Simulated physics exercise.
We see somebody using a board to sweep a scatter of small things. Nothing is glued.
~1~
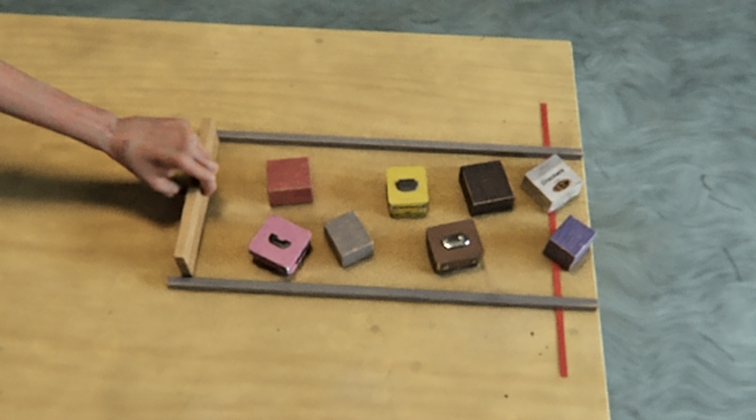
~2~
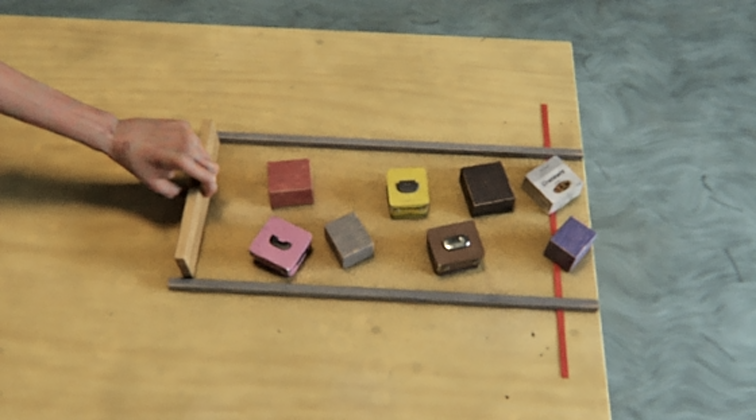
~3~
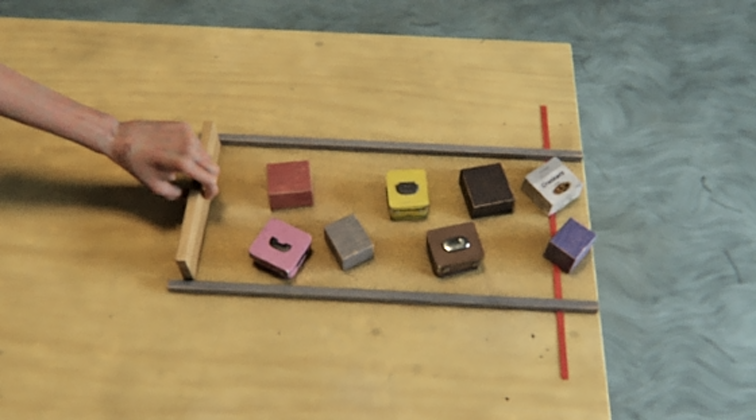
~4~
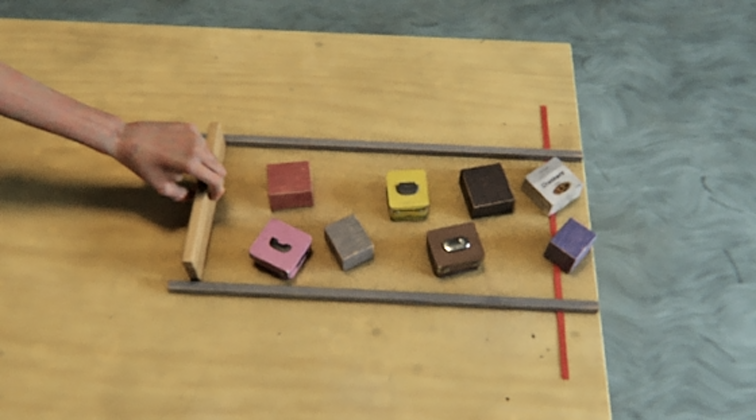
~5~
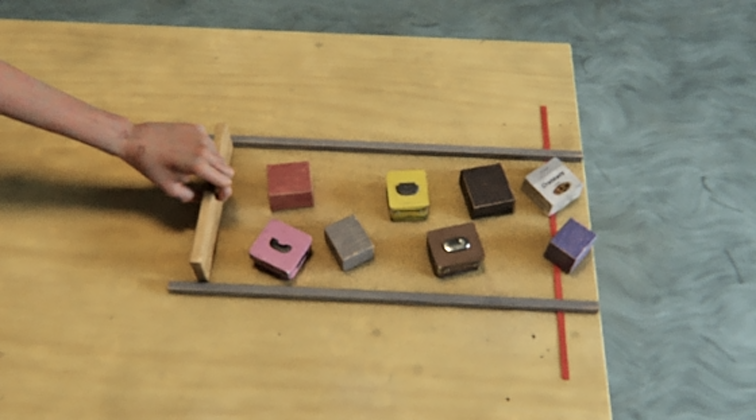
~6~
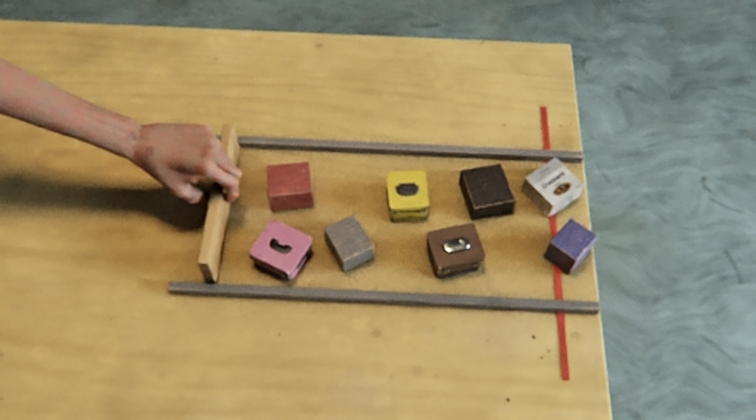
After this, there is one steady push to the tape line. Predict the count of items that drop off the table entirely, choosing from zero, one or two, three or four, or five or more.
Count them up and five or more have fallen.
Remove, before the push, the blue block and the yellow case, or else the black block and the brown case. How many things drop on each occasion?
Count of fallen: 4 / 4.
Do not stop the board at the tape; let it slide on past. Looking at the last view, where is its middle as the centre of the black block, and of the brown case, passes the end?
Black block: (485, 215); brown case: (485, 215).
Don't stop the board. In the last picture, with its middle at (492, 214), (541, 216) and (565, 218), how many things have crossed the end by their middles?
4, 6 and 6.
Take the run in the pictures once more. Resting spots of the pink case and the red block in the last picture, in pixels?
Pink case: (582, 260); red block: (576, 202).
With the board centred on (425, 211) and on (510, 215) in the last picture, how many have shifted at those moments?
That makes 8 at the first spot and 8 at the second.
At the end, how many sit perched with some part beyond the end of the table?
2 overhanging.
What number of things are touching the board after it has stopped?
2 end up touching it.
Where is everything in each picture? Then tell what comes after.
The first picture shows blue block (569, 243); white box (552, 184); black block (486, 188); board (198, 195); tape (553, 226).
The second picture shows white box (552, 185); pink case (282, 248).
The third picture shows black block (486, 191); yellow case (407, 195).
The fourth picture shows blue block (570, 246); board (206, 200).
The fifth picture shows white box (552, 187); red block (290, 185).
The sixth picture shows blue block (570, 246); white box (552, 187); black block (486, 192); board (221, 202); tape (554, 229).
Early on, none off yet; blue block at rest near (570, 246); white box at rest near (552, 187); black block at rest near (486, 192).
A while later, none off yet; blue block travelled about its own width near (594, 247); white box travelled about its own width near (595, 192); black block travelled about its own width near (546, 193).
Finally, the number that fall off is five or more; lost, grey block, yellow case, brown case, black block, white box and blue block.
